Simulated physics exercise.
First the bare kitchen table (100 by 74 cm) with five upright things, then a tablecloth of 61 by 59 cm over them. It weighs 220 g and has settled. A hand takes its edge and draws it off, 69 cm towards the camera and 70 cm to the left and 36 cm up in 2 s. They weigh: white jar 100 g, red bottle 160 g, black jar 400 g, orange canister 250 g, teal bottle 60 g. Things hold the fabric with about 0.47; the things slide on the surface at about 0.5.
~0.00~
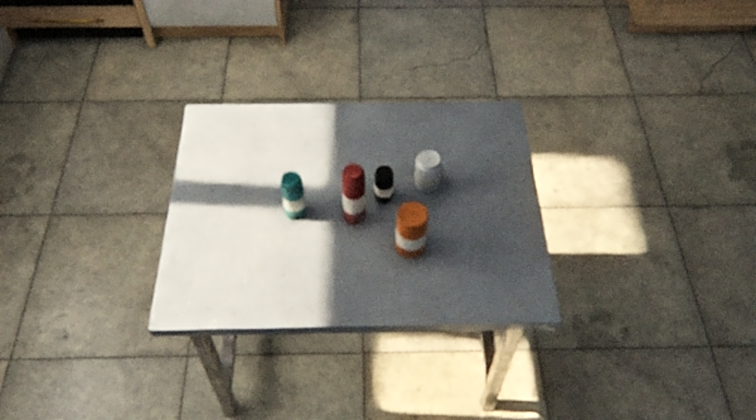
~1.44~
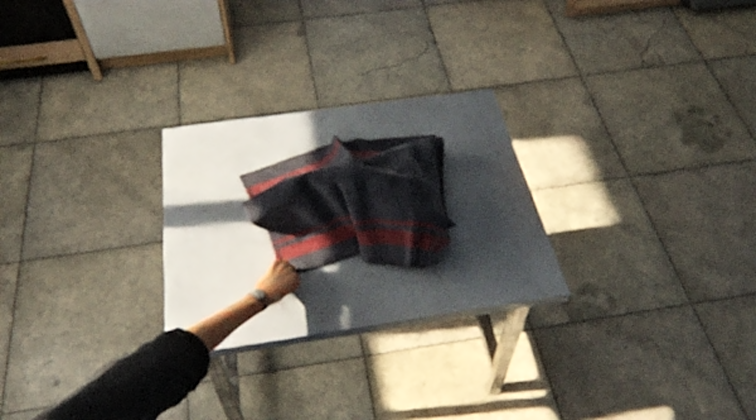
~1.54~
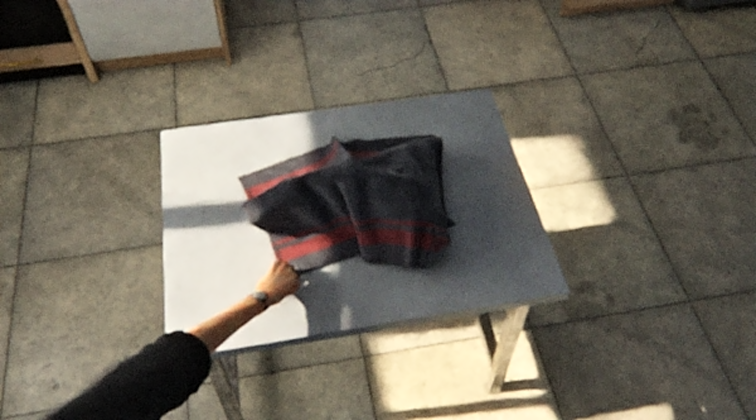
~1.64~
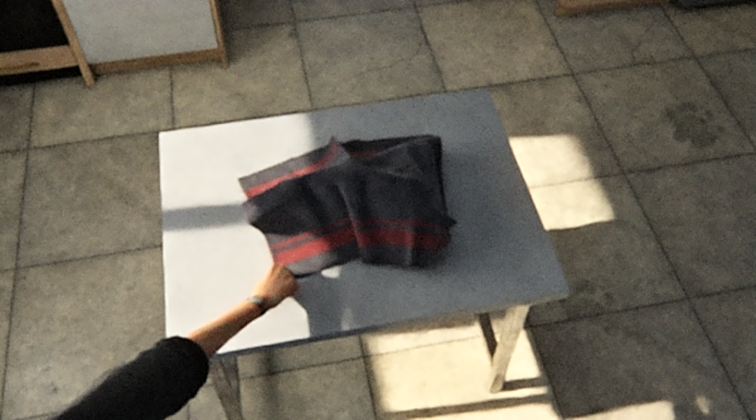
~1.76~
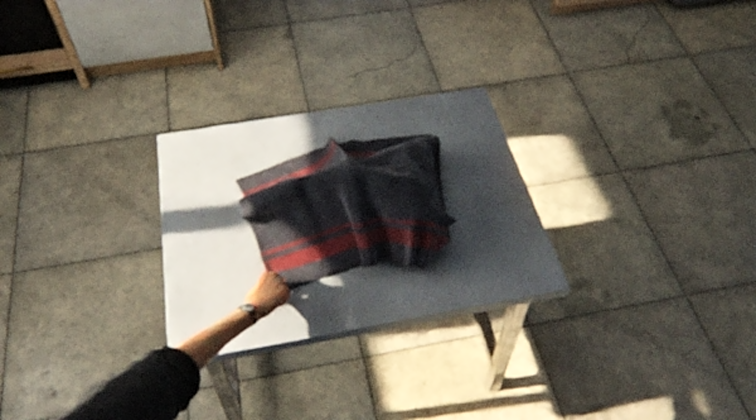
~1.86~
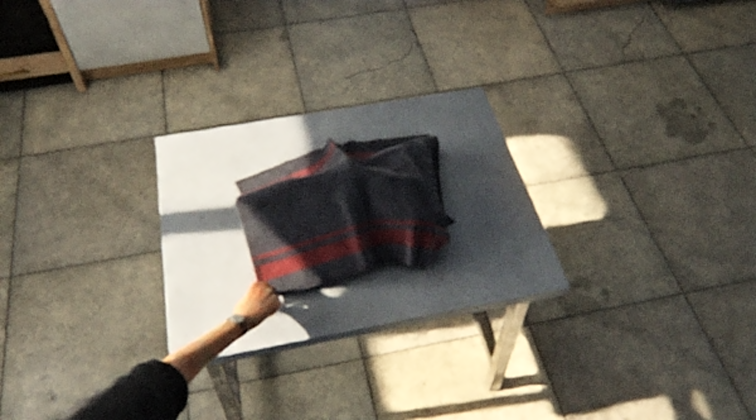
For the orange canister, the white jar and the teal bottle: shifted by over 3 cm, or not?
Result: Orange canister stays put, white jar keeps its place, teal bottle moves.
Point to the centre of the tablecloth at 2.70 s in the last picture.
Near (171, 340).
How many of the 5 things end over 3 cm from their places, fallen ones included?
2 of them.
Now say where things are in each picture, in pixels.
The first frame shows white jar (429, 158), 10 cm tall; orange canister (413, 214), 15 cm tall; teal bottle (291, 178), 14 cm tall; red bottle (353, 171), 19 cm tall; black jar (384, 172), 11 cm tall.
The second frame shows tablecloth corners (239, 176) (436, 135) (422, 257); grip (284, 278).
The third frame shows tablecloth corners (238, 177) (434, 135); grip (284, 279).
The fourth frame shows tablecloth corners (237, 179) (433, 135); grip (281, 282).
The fifth frame shows tablecloth corners (236, 180) (430, 134); grip (273, 290).
The sixth frame shows tablecloth corners (235, 182) (429, 135) (422, 256); grip (263, 300).
At 2.3 s, middle of the tablecloth at (294, 239); teal bottle on its side, 11 cm off its start, red bottle on its side, 12 cm off its start.
At 2.7 s, middle of the tablecloth at (171, 340); teal bottle on its side, 22 cm off its start, red bottle on its side, 14 cm off its start.
At 3.1 s, middle of the tablecloth at a place out of view; teal bottle on its side, 39 cm off its start at (149, 276), red bottle on its side, 17 cm off its start at (286, 227).
At 3.5 s, middle of the tablecloth at a place out of view; teal bottle over the edge, red bottle on its side, 22 cm off its start.
At 4.3 s, middle of the tablecloth at a place out of view; teal bottle over the edge, white jar 0 cm off its start at (413, 152), orange canister 0 cm off its start at (414, 206), red bottle on its side, 30 cm off its start at (238, 204).
